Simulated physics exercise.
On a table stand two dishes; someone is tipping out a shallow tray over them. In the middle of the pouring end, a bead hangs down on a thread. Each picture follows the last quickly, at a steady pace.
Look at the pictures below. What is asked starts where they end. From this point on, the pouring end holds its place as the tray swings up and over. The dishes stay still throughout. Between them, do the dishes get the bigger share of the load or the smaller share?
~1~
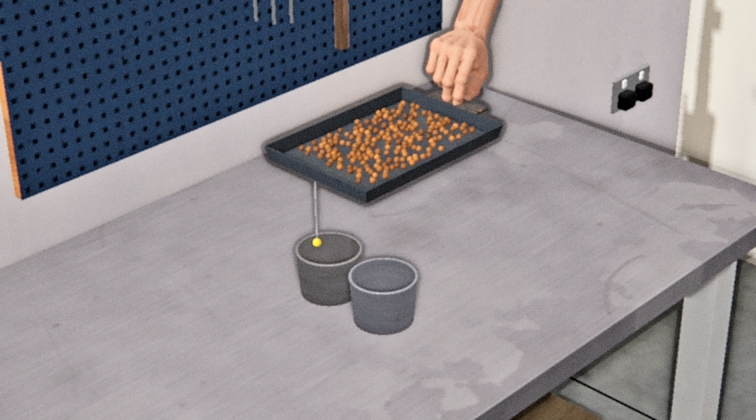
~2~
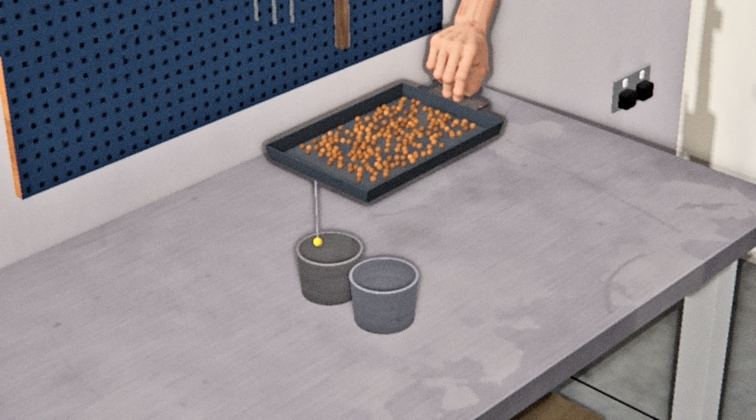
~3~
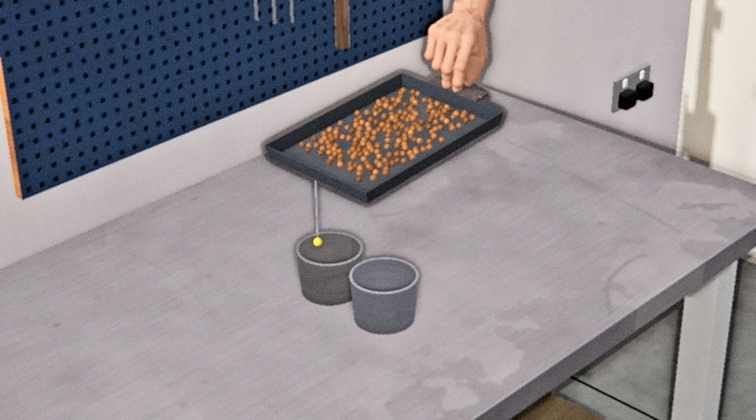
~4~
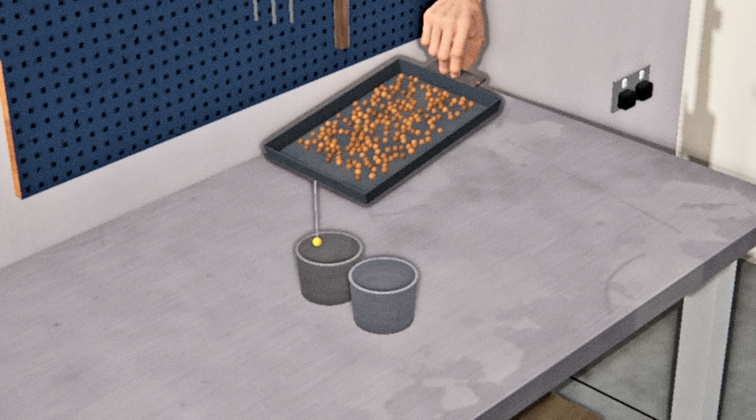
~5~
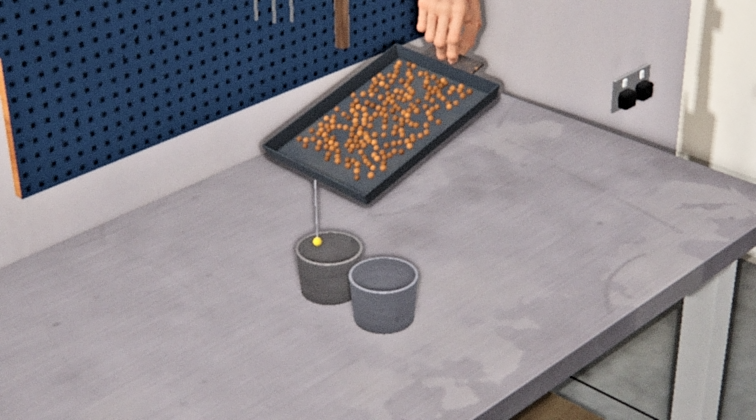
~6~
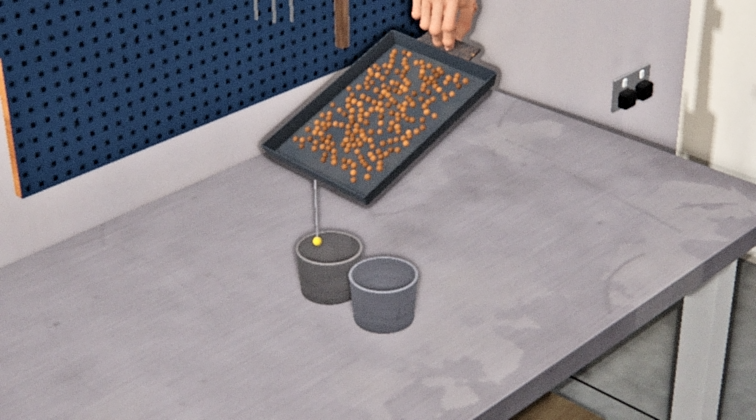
Most of the load will miss the dishes.
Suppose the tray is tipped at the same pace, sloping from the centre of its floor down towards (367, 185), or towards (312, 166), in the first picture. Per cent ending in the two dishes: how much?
First heading roughly 60 %, second roughly 0 %.
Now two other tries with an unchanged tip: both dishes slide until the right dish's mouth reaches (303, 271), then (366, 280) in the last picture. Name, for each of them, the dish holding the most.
The first try: The right-side dish. The second: The right-side dish.
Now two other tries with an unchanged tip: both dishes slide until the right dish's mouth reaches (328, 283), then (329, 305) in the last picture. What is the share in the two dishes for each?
Close to 80 in a hundred, then close to 40 in a hundred.
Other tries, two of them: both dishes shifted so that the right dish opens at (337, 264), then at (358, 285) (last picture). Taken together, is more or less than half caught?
At place one the minor share; at place two the bulk.
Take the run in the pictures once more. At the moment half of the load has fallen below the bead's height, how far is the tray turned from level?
About 105 degrees.
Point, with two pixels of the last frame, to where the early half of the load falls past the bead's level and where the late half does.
At about (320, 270), then at (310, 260).
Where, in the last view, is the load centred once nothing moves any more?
Centre at rest, last view: Approx. (300, 335).
Soon after the last picture, tray tipped steeply; most on the tray; a stray few outside both; about a quarter in the air.
A little later, tray tipped past a quarter turn; about a third on the tray; a stray few in the right dish; about a third outside both; about a quarter in the air.
Later still, tray tipped past a quarter turn; a stray few in the right dish; a stray few in the left dish; nearly all outside both.
By the end, tray tipped past a quarter turn; a stray few in the right dish; a stray few in the left dish; nearly all outside both.
